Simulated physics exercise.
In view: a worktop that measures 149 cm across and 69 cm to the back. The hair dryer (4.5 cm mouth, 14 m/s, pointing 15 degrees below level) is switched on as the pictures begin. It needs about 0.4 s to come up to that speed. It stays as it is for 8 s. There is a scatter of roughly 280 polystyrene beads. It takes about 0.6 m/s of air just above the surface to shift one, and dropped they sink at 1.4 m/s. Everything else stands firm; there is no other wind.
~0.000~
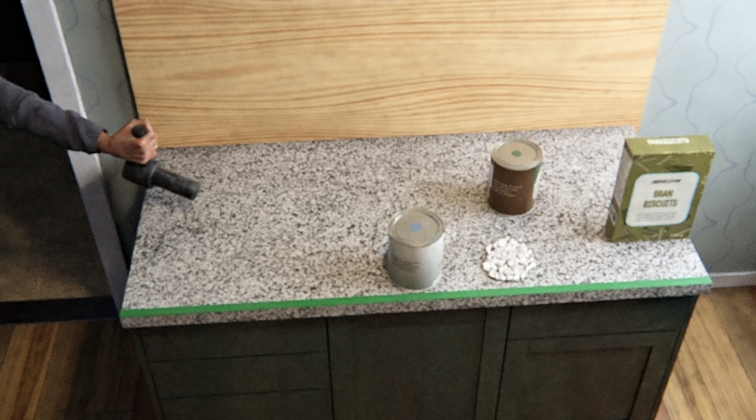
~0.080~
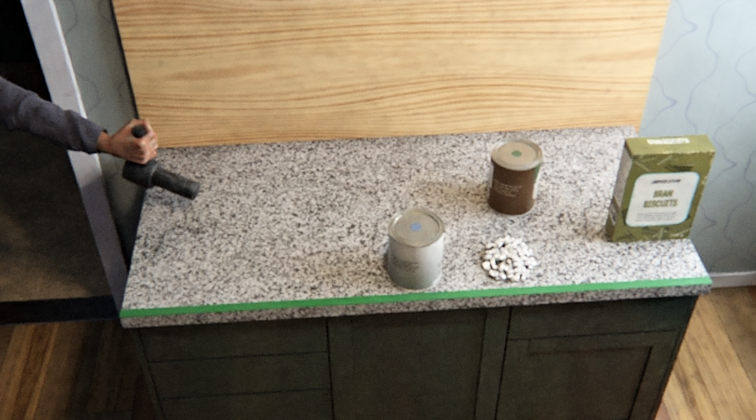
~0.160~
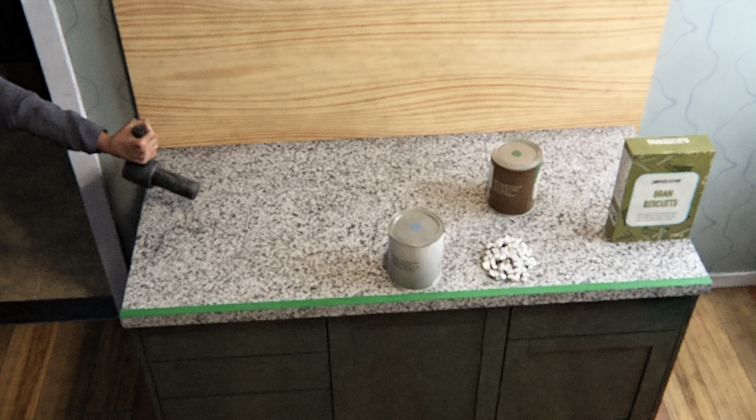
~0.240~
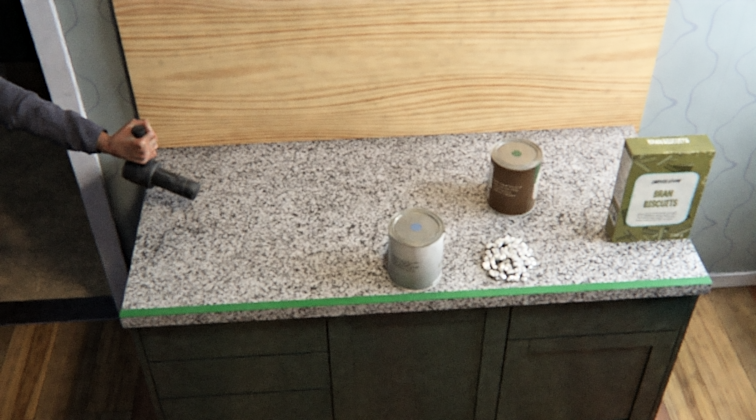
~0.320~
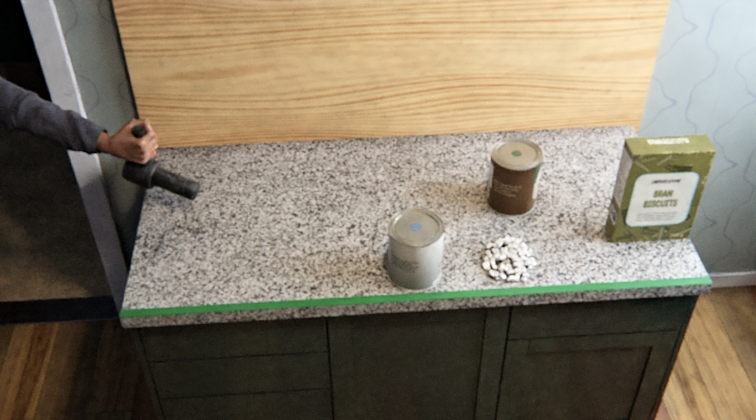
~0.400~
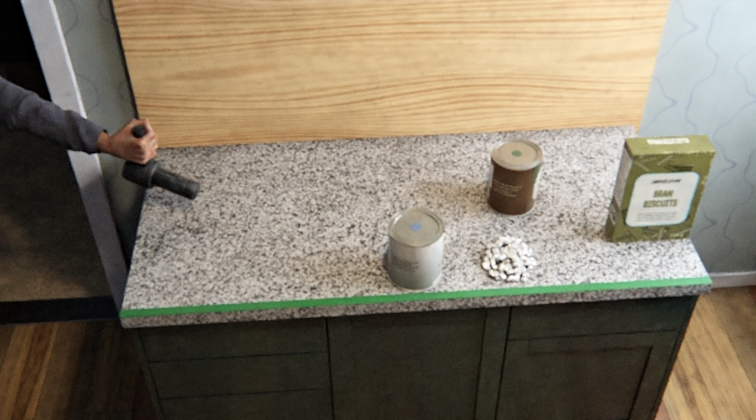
At first, a hand at the left holds a dark hair dryer over a speckled worktop with a green front edge, angled toward a silver tin, a brown tin, a pile of small white beads and a green box. The hand keeps its grip, and nothing visibly moves throughout.
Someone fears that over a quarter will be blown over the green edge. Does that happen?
Answer: Yes.
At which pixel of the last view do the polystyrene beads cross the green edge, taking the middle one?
Around (634, 288).
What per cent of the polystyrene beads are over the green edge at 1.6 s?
Some 30 per cent.
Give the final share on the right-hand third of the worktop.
About 0 %.
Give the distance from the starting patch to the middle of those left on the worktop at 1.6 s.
About 10 cm.
After 1.6 s, 33 % are over the green edge; the middle of those still in play is near (532, 279); 52 % have settled or left.
After 2.6 s, 49 % are over the green edge; 84 % have settled or left.
After 4.4 s, 52 % are over the green edge; 90 % have settled or left.
After 8.0 s, at the end, 52 % are over the green edge.
